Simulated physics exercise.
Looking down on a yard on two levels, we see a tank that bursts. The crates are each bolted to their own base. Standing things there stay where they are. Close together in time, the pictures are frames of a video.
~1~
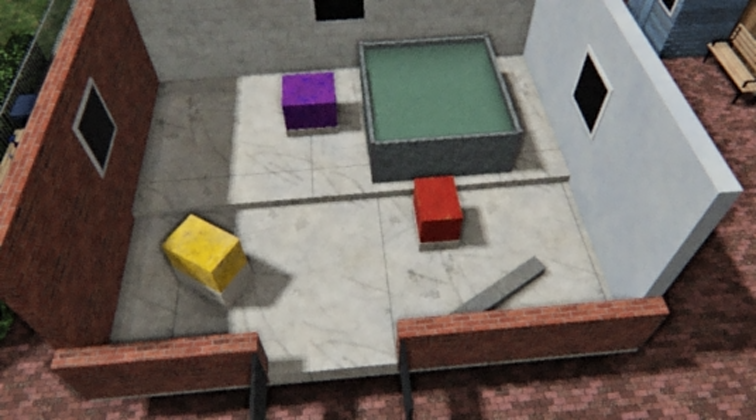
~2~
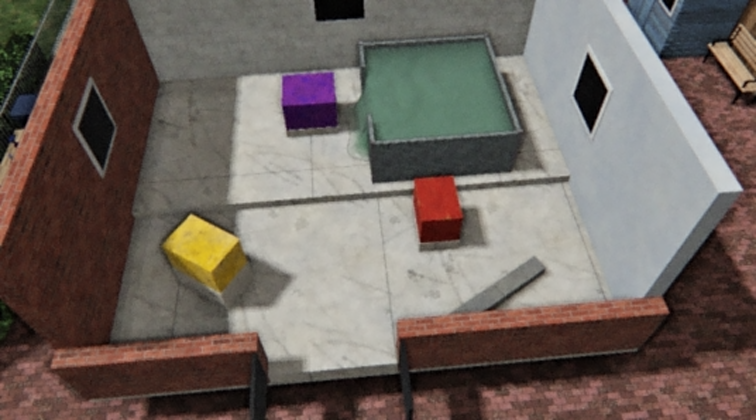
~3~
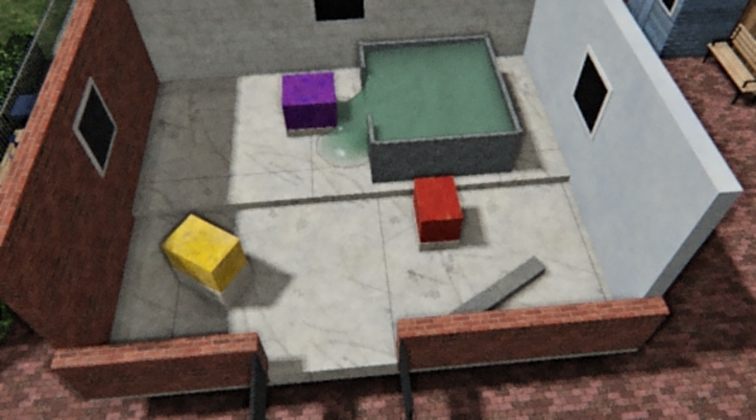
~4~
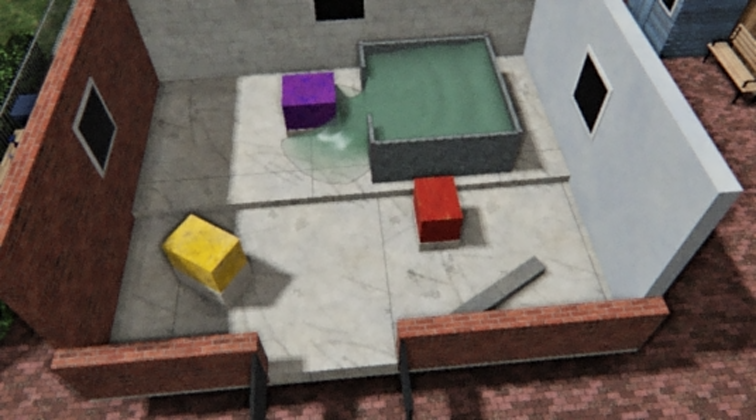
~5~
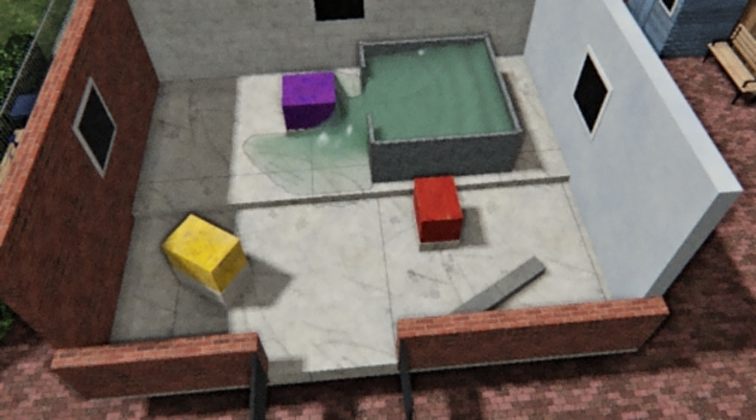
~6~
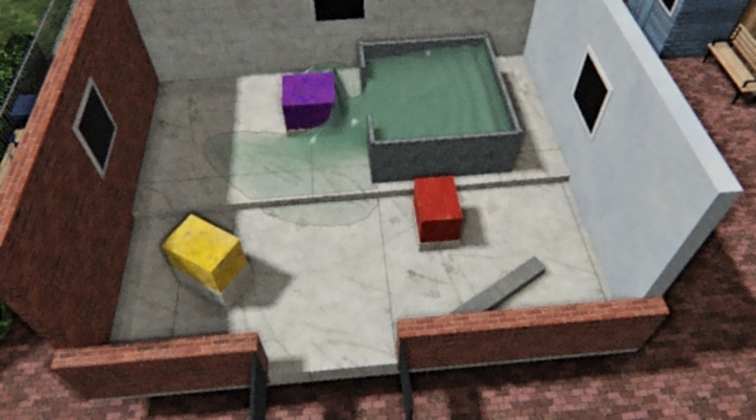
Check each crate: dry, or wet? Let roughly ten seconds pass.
The purple crate will be touched, the yellow crate will not be touched, the red crate will not be touched.
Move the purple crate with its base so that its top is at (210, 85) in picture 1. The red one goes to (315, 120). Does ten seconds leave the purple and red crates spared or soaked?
The purple crate is flooded, and the red crate is flooded.
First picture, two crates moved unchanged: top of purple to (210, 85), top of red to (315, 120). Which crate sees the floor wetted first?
First: The red crate.
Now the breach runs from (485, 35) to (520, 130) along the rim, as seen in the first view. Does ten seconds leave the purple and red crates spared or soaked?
My reading: Purple stays untouched, red stays untouched.
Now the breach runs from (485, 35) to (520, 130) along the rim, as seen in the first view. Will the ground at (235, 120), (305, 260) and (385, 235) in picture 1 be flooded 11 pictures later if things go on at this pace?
Okay, the first is left untouched, the next is left untouched, and the last is left untouched.
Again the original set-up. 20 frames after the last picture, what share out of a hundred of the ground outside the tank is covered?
Roughly 70 percent.
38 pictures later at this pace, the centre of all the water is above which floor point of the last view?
Around pixel (328, 176).
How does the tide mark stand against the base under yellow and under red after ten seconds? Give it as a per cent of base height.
Close to 70 per cent, and close to 70 per cent, in that order.
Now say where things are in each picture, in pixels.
The first picture shows the tank at (434, 89) is whole and still.
In the second picture, the front is at (360, 157), out from the gap at (369, 118).
In the third picture, water pours out at (369, 118) and has run to (338, 100).
In the fourth picture, water pours out at (369, 119) and has run to (288, 150).
In the fifth picture, the front is at (249, 150), out from the gap at (369, 118).
In the sixth picture, water pours out at (369, 117) and has run to (209, 151).
A moment on, water covers 35 % of the floor; the purple crate water round its plinth, the yellow crate water round its plinth, the red crate not reached.
Next, water covers 60 % of the floor; the purple crate water round its plinth, the yellow crate water round its plinth, the red crate not reached.
Then, water covers 70 % of the floor; the purple crate water round its plinth, the yellow crate water round its plinth, the red crate not reached.
Later, water covers 90 % of the floor; the purple crate water round its plinth, the yellow crate water round its plinth, the red crate water round its plinth.
In the end, water covers 100 % of the floor; the purple crate was topped, the yellow crate stayed above the water, the red crate stayed above the water.
